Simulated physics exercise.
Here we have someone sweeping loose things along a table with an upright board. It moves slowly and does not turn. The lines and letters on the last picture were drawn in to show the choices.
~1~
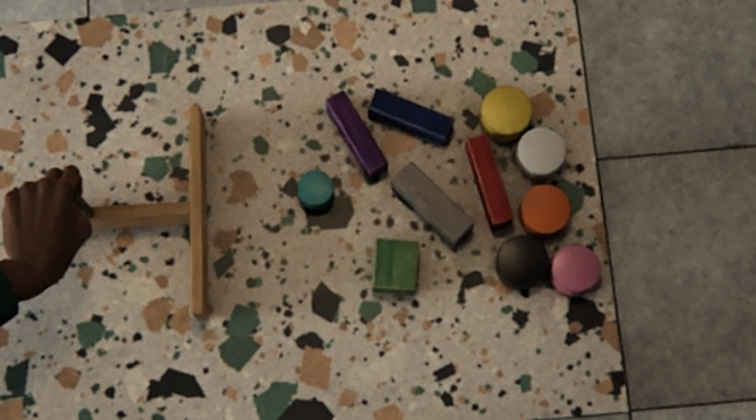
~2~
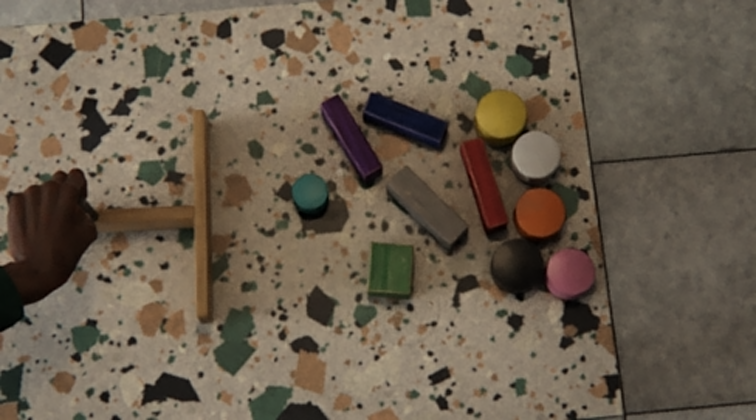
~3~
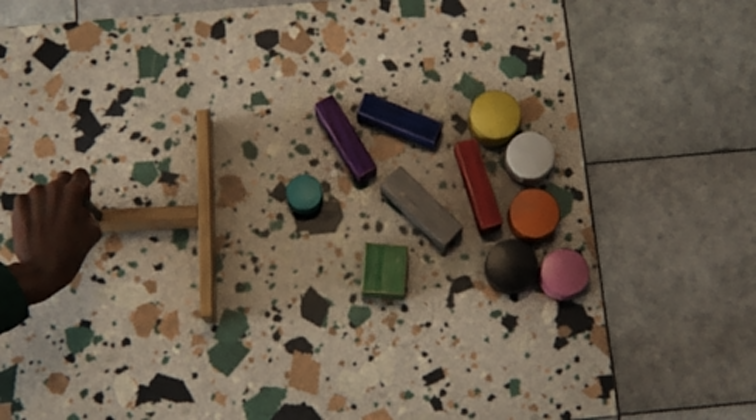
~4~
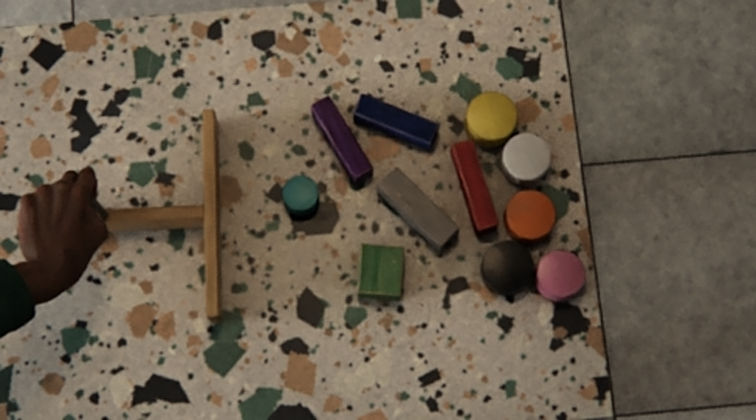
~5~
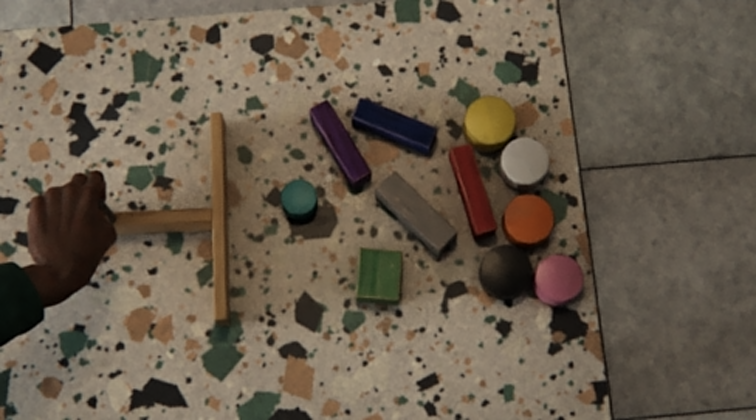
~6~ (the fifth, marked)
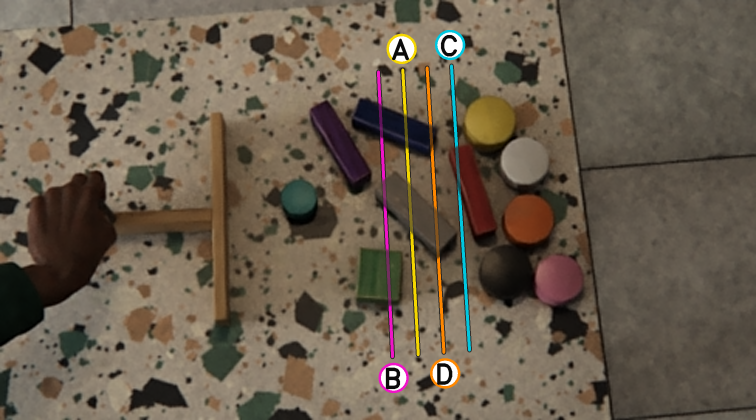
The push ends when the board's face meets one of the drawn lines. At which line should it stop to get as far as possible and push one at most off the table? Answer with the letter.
Stop at C.
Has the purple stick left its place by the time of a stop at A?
Yes.
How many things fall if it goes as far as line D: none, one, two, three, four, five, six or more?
The count is none.
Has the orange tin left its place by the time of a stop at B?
By then, no.
On the copy, A at (410, 208); B at (385, 210); C at (460, 204); D at (435, 206).
On C. First, board (306, 207); turquoise tin (330, 198); pink tin (558, 281).
Then, board (393, 199); blue stick (429, 115); grey bar (452, 206).
Finally, board (458, 194); orange tin (578, 215); pink tin (584, 283); none fallen.
By contrast, A is within the limit but short; B is within the limit but short; D is within the limit but short.
